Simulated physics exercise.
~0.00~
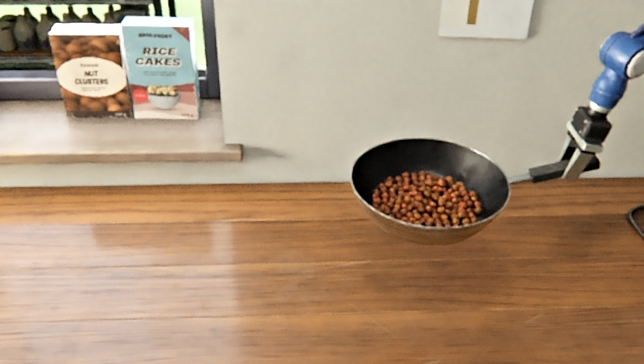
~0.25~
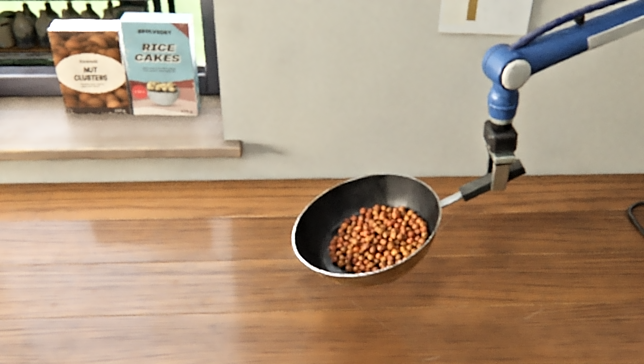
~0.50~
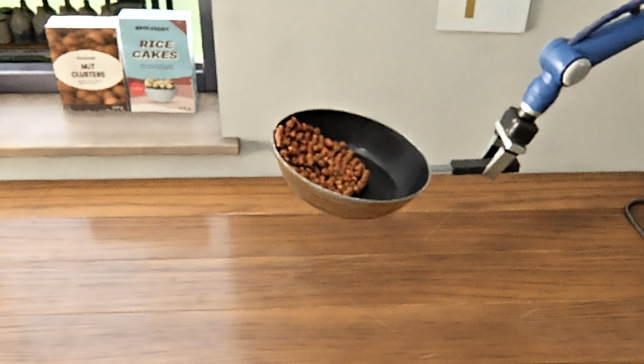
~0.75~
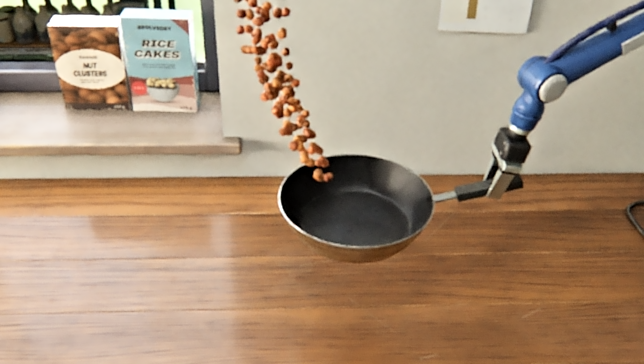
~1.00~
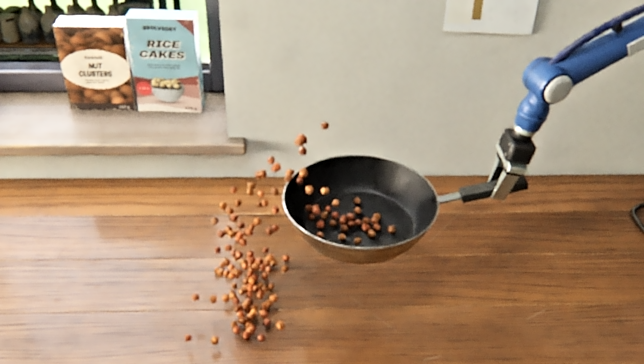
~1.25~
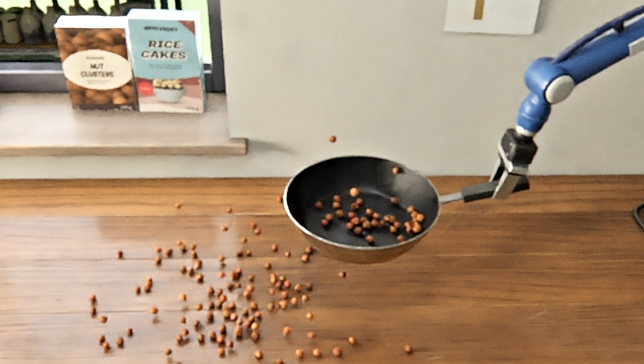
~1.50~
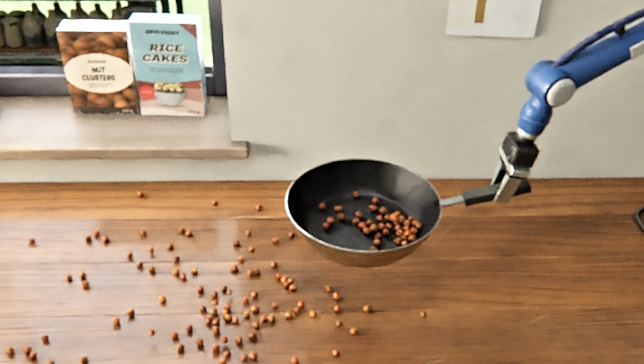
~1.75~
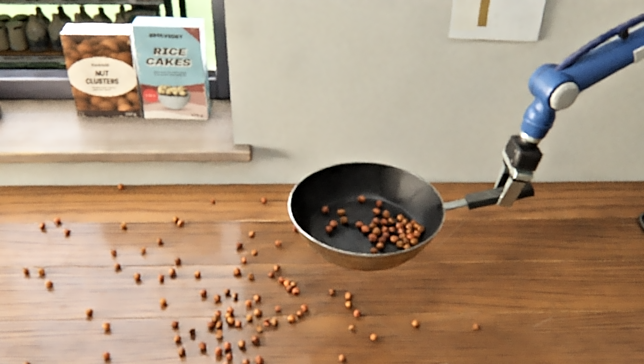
To begin with, a blue robot arm holds a dark frying pan of hazelnuts above a wooden surface, with two food boxes on a ledge behind. The arm moves the pan left and down, leaning it as it goes. It then swings the pan upward, and the nuts bunch toward the left rim. They fly up in a tall stream, leaving the pan looking empty as it levels out. Some drop back inside while many fall past its left side, scattering across the wood. Finally, the pan stays level with a small cluster inside, most nuts strewn below.
